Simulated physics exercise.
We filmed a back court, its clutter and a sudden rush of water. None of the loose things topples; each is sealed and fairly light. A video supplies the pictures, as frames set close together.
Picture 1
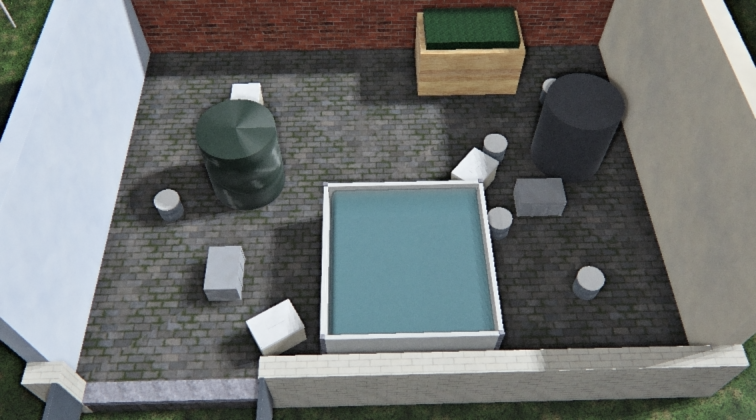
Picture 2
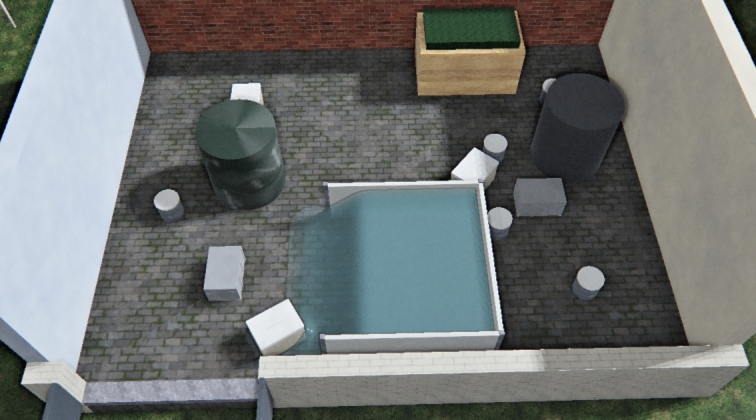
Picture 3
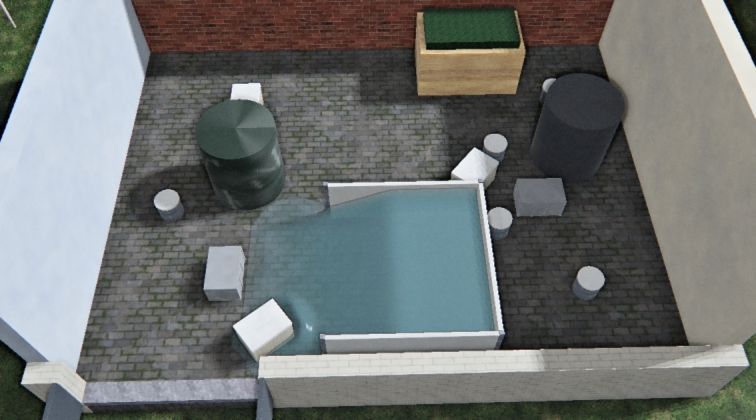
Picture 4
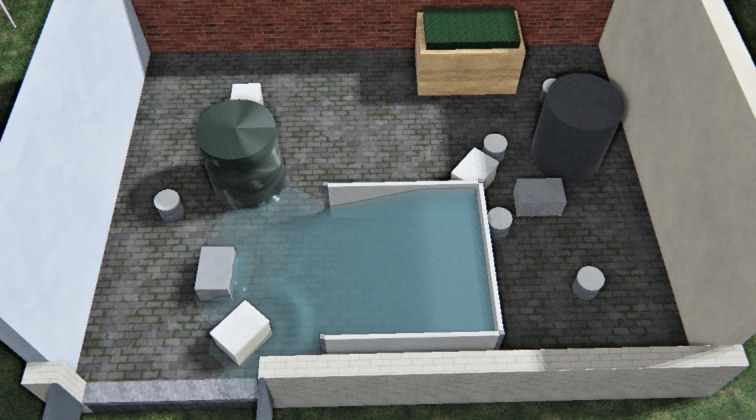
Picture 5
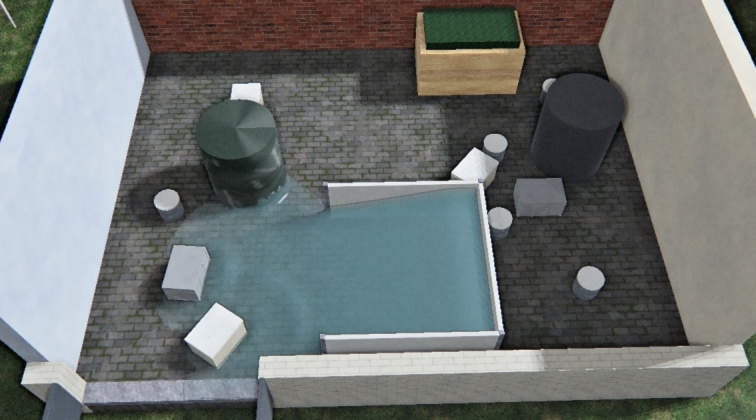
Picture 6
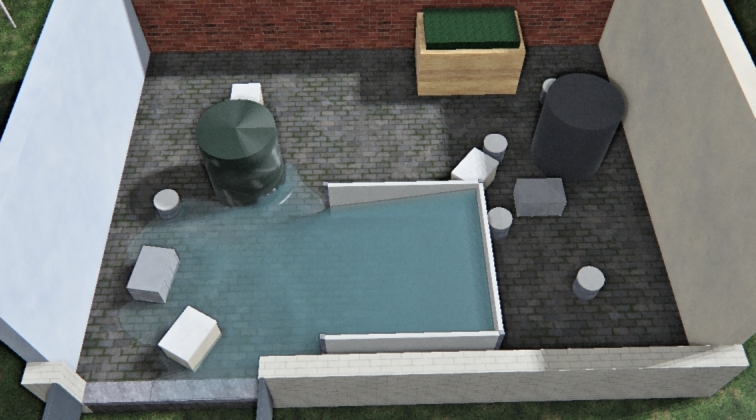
Water rushing left from an opened white-walled pool across a paved walled court, pushing a white block, then a grey one, leftward.
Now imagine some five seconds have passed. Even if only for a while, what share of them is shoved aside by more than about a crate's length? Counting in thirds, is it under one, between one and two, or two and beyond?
In thirds: Under one.
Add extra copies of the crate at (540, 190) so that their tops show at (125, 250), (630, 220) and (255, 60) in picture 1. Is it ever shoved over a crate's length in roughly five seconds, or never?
Results - 1: Ends up far away; 2: Doesn't go far; 3: Ends up far away.
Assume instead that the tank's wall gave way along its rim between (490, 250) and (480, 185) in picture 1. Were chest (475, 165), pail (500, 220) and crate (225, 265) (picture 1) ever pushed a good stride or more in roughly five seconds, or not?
In turn: Stayed short, cleared that distance, stayed short.
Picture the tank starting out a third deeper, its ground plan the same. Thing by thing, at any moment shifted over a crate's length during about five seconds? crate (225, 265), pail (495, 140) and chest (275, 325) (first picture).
Taking them as listed, the first did it, the second came up short and the third did it.
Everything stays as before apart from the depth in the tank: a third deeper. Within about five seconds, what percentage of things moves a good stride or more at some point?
Share moved that far: Approx. 30 %.
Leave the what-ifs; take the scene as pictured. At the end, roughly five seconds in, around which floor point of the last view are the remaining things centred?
I'd put it at roughly (438, 180).
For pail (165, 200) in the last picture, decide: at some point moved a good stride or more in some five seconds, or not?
Looks like the full distance to me.
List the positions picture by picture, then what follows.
The first picture shows a chest at (275, 323) rests on the ground; a crate at (223, 267), on the bottom; 0 of 10 have shifted.
The second picture shows a chest at (275, 323), on the bottom; a crate at (223, 267) rests on the ground; 0 of 10 have shifted.
The third picture shows a chest at (262, 324) rests on the ground, close to its start; a crate at (223, 267), on the bottom; 1 of 10 have shifted.
The fourth picture shows a chest at (239, 327) rests on the ground, a stride from its start; a crate at (214, 267), on the bottom, close to its start; 2 of 10 have shifted.
The fifth picture shows a chest at (214, 329), on the bottom, a stride from its start; a crate at (184, 267), on the bottom, a stride from its start; 2 of 10 have shifted.
The sixth picture shows a chest at (187, 332) rests on the ground, a stride from its start; a crate at (151, 268) rests on the ground, a stride from its start; 2 of 10 have shifted.
A moment on, 2 of 10 are well off their spots; 1 afloat.
Next, 3 of 10 are well off their spots; 2 afloat.
Later, 3 of 10 are well off their spots; 2 afloat.
In the end, 3 of 10 are well off their spots, and 3 have been at some point; 2 afloat.
